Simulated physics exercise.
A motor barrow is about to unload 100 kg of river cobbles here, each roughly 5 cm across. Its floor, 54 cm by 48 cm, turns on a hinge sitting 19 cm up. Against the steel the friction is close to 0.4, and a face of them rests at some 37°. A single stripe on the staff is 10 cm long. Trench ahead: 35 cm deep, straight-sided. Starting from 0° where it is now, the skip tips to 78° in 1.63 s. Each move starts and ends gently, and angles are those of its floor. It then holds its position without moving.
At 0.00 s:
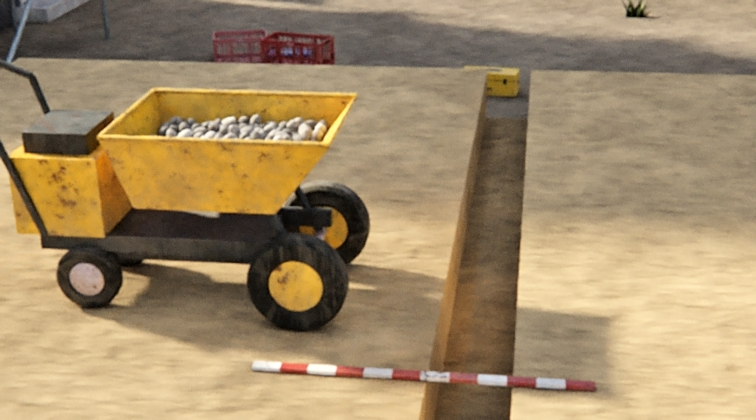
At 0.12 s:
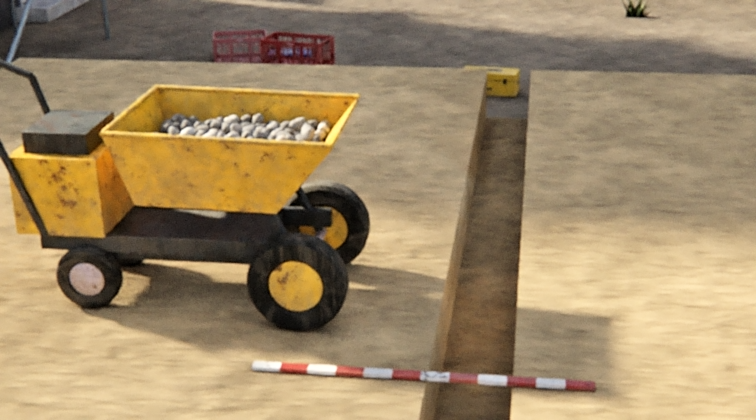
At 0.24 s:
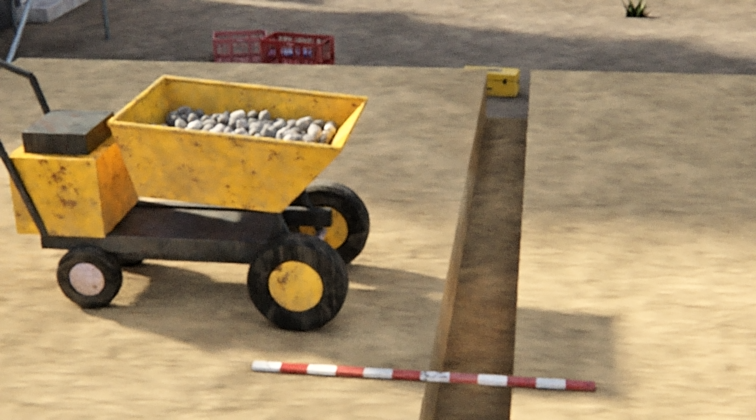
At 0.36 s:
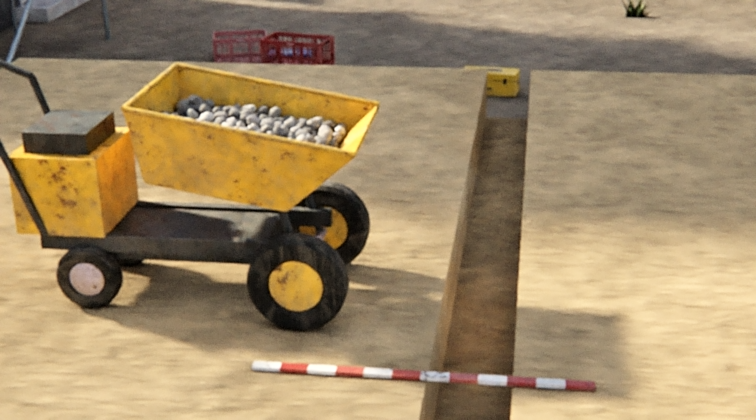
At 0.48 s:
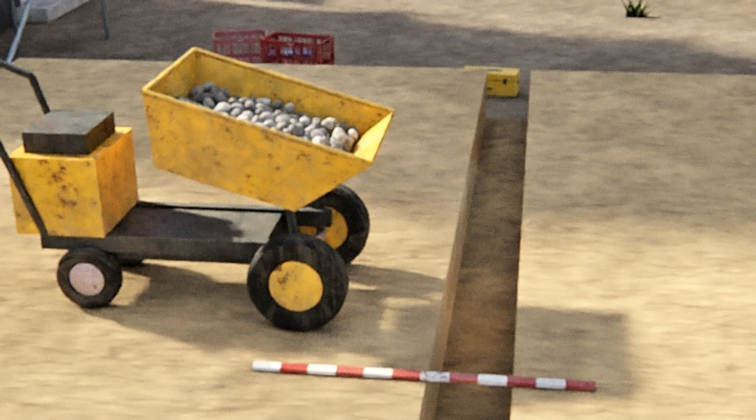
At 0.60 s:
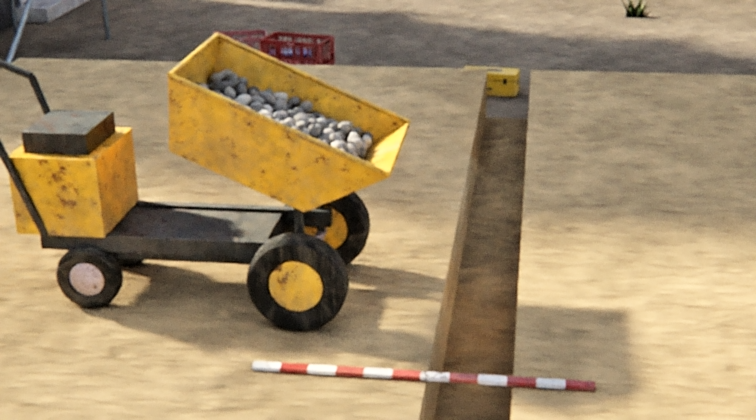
A yellow skip full of grey stones tilts steadily toward the right on a parked barrow.
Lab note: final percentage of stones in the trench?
Approx. 73 %.
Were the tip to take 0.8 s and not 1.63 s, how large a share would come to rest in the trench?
Probably about 55 in a hundred.
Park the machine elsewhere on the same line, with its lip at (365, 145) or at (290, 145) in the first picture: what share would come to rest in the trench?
About 35 per cent from the first spot, about 100 from the second.
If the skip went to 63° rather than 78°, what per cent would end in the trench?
Trench share: Approx. 70%.
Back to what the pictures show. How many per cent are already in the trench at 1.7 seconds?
Around 50 per cent of it, at that instant.
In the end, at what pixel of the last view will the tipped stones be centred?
The resting stones are centred at roughly (496, 358).
After 1.2 s the floor is at 66°; 100 % in the skip; the foremost stones are at (470, 230).
After 1.7 s the floor is at 78°; 31 % in the skip, 48 % in the trench, 21 % past the trench; the foremost stones are at (626, 304).
After 2.1 s the floor is at 78°; 7 % in the skip, 66 % in the trench, 27 % past the trench; the foremost stones are at (709, 310).
After 4.0 s the floor is at 78°; 0 % in the skip, 73 % in the trench, 27 % past the trench; the foremost stones are at (734, 305).
